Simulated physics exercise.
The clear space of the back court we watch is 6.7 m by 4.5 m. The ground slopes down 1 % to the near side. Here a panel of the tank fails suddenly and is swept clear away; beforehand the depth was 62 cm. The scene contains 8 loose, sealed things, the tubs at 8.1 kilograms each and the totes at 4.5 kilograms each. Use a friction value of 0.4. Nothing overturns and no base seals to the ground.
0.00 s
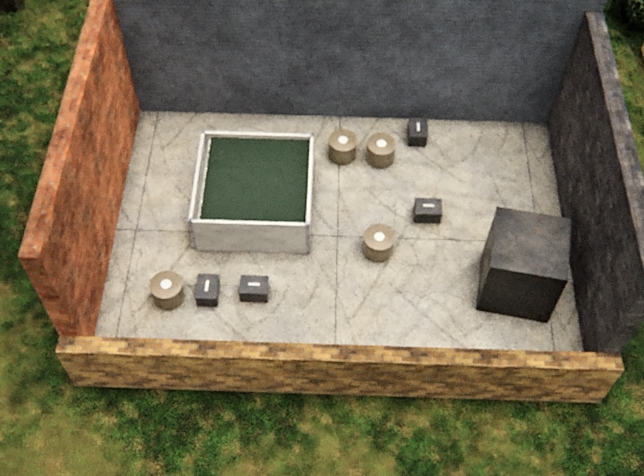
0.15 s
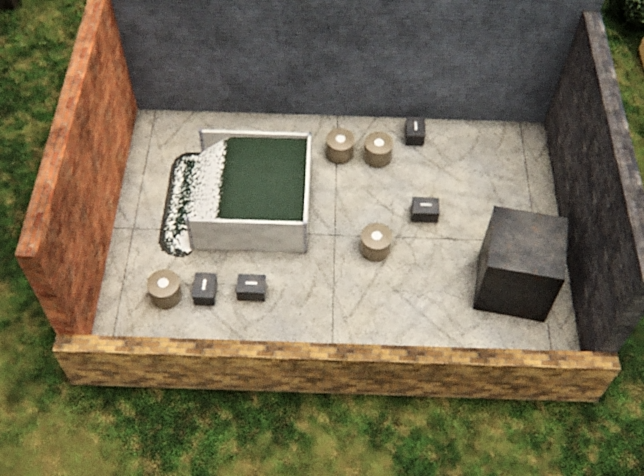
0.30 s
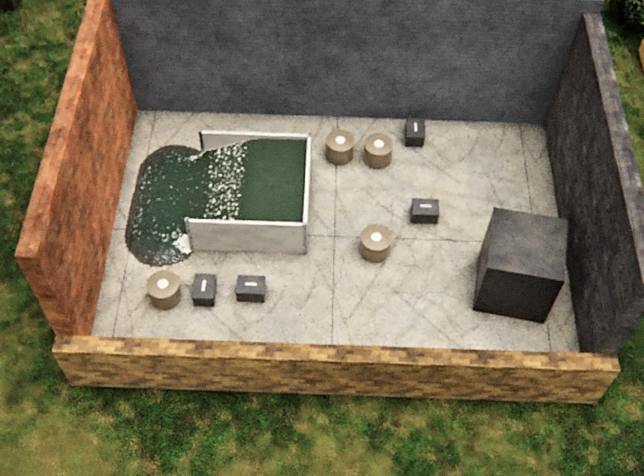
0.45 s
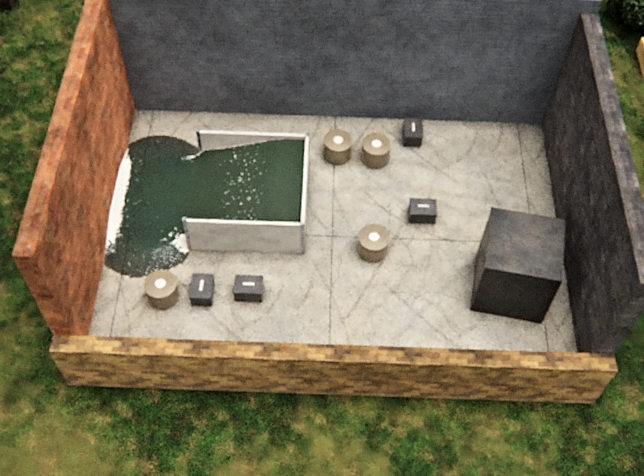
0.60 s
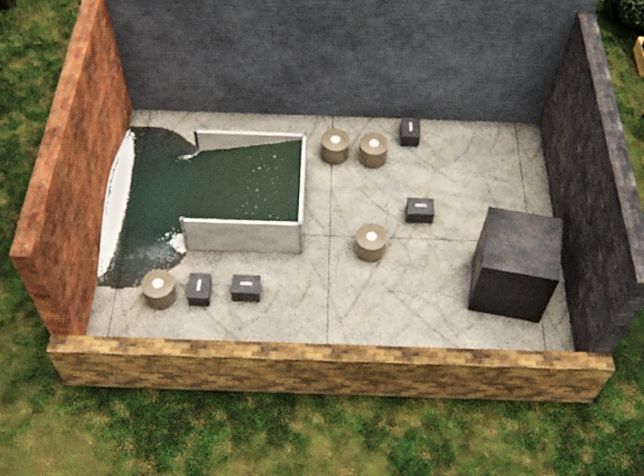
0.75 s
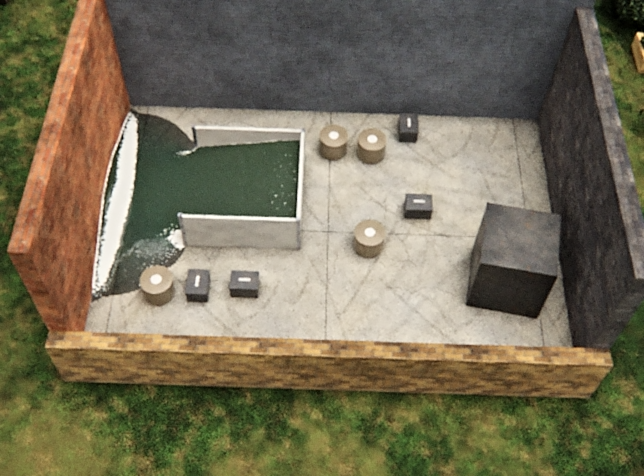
In a walled court, green water pours from a tank's left side and spreads along the brick wall.
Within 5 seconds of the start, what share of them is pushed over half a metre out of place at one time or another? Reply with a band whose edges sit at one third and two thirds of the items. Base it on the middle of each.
Band: Two thirds or above.
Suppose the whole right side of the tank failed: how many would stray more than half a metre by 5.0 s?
Then 5 of them would.
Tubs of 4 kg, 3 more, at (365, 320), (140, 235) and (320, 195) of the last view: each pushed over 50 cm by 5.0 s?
Order as given: Goes farther, goes farther, stays inside it.
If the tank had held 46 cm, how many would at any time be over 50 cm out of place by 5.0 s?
Count: 5.
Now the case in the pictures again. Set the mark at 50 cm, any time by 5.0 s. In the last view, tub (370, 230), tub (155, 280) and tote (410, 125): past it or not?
One by one: Below the line; above the line; above the line.
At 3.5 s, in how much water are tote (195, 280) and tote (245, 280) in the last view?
Depths: Near 3 cm, then near 2 cm.
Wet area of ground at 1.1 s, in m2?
Some 7.0 m2 of it.
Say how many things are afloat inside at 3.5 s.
Count: 0.
After 1.1 s 0 of 8 are over 50 cm from their spots; 0 afloat.
After 2.2 s 0 of 8 are over 50 cm from their spots; 0 afloat.
After 3.5 s 5 of 8 are over 50 cm from their spots; 0 afloat.
After 5.0 s 6 of 8 are over 50 cm from their spots, and 6 have been at some point; 3 afloat.
